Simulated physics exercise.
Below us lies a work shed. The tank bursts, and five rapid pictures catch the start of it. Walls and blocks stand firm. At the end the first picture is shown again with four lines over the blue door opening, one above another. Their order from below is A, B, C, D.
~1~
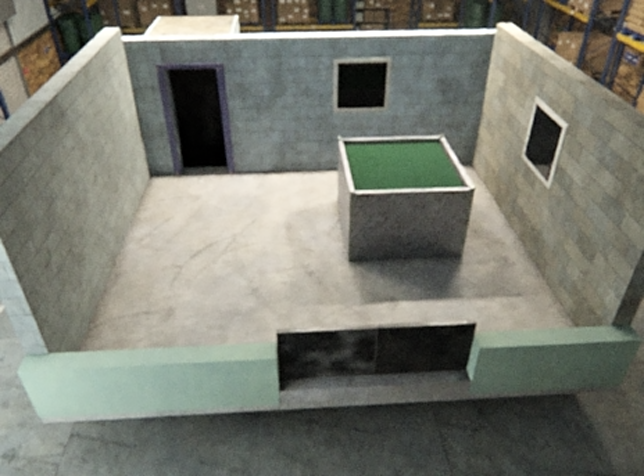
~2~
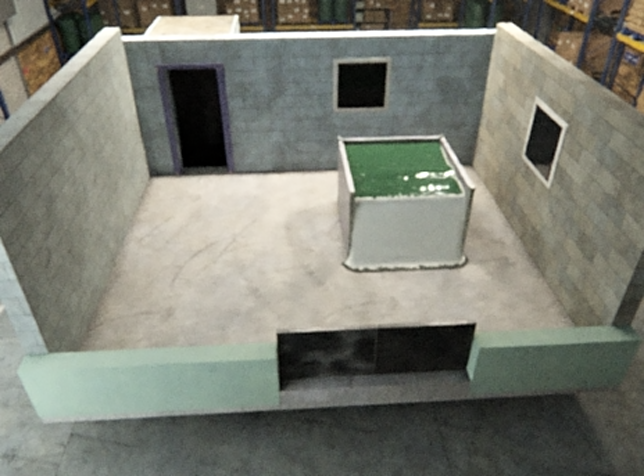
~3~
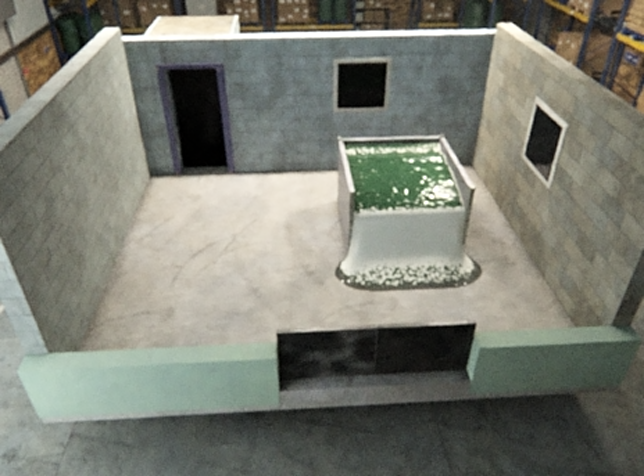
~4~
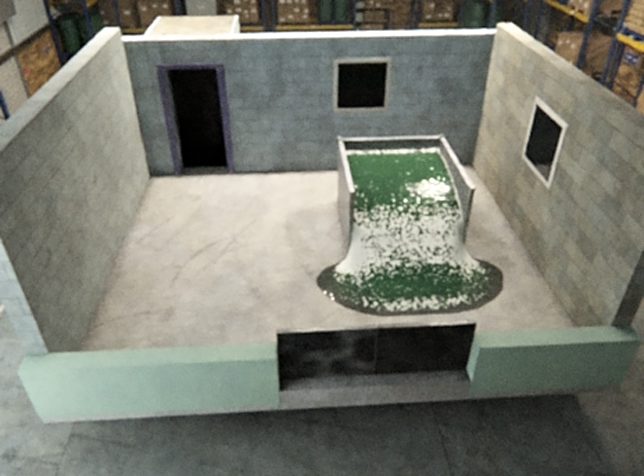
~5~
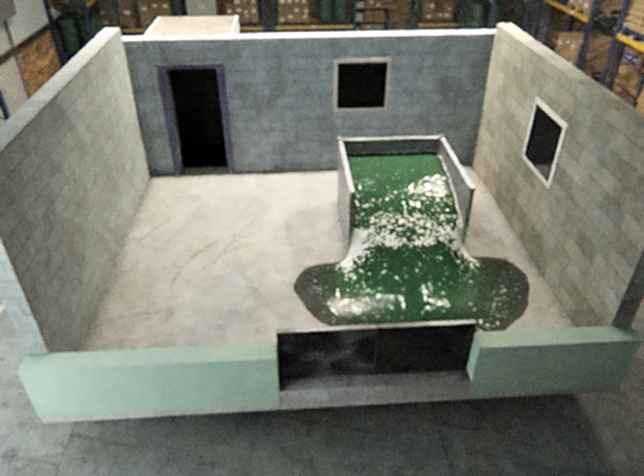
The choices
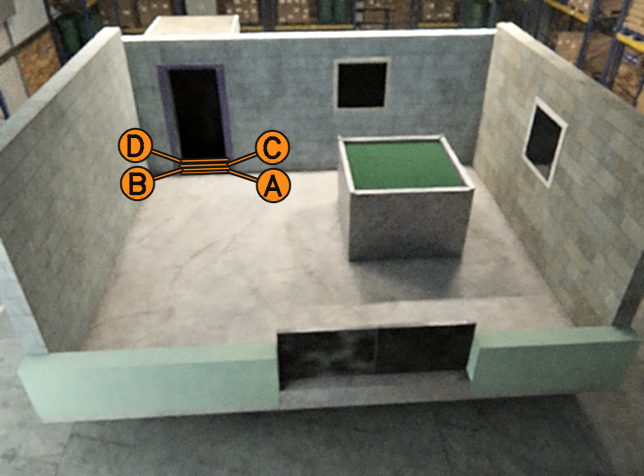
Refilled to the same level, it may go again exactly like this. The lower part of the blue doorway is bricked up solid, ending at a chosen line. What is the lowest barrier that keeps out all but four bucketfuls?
The limit is C.
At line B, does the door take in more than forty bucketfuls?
No, less.
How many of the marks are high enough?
Two of them.
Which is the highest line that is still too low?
B it is.
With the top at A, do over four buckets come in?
Yes.
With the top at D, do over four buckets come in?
No.
On the marked copy, A at (205, 171); B at (205, 169); C at (204, 165); D at (203, 160); from the bottom up A, B, C, D.
With A, dozens of bucketfuls pour in.
With B, about 12 bucketfuls get in.
With C, a splash gets over, under a bucket.
With D, nothing gets over.
